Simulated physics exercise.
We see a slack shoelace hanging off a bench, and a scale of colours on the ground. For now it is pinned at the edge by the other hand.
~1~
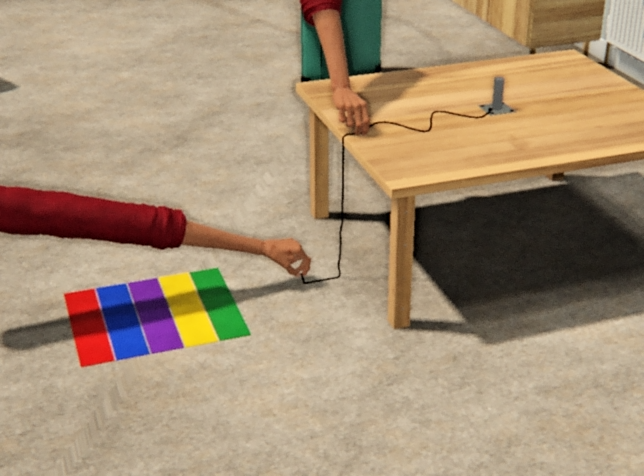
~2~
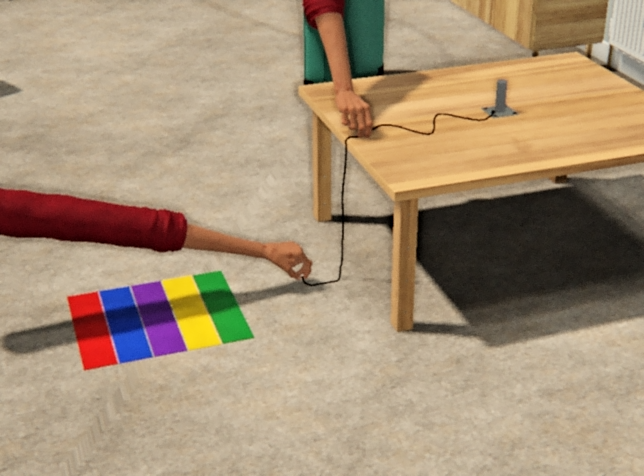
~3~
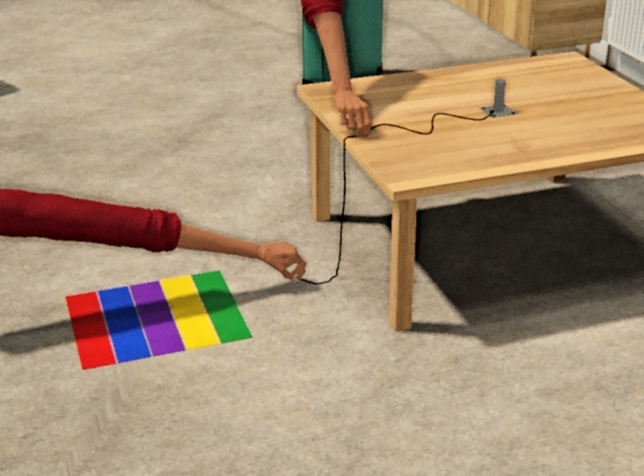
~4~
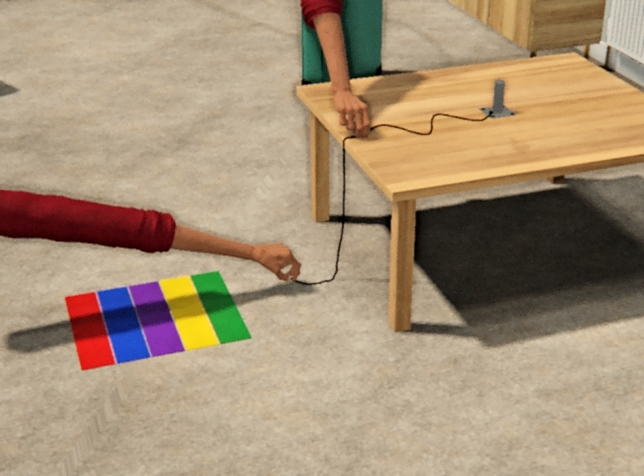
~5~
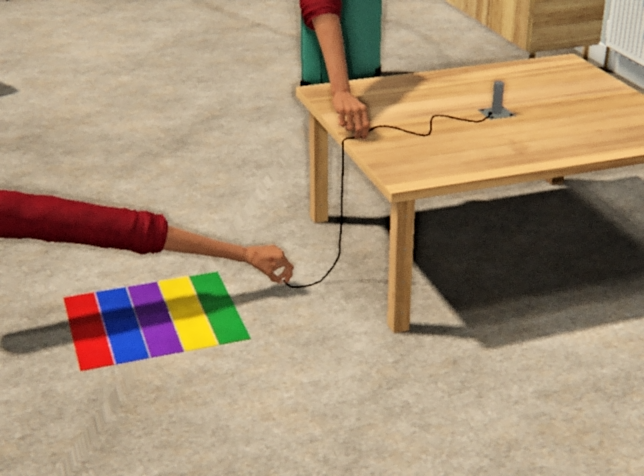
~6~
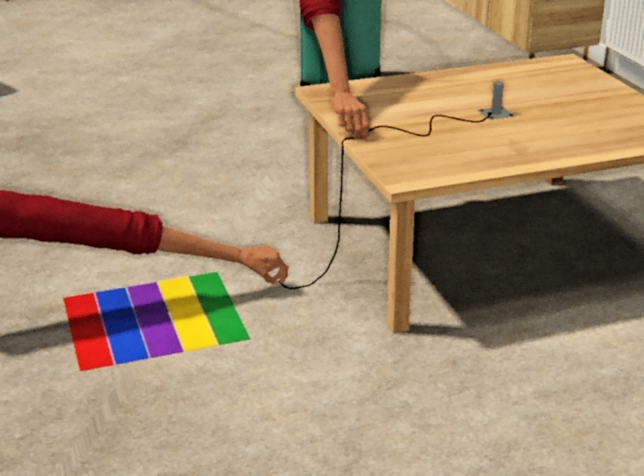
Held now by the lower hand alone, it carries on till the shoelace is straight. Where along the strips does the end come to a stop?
Above the blue strip.
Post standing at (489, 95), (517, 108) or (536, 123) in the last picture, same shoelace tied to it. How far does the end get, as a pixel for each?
Going through the tries, you get (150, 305), then (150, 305), then (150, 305).
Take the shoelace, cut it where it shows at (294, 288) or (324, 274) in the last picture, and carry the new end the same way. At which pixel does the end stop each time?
About (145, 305) and (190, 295).
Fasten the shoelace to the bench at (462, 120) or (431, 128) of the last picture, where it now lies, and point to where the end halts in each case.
The two answers, in sequence: (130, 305) and (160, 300).
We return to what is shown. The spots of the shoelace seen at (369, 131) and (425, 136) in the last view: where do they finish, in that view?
Near (318, 160) and (376, 133).
Soon after, end near (164, 301); over purple.
Then, end near (134, 306); over blue.
At full stretch, end near (117, 309); over blue. It halts on the blue strip.
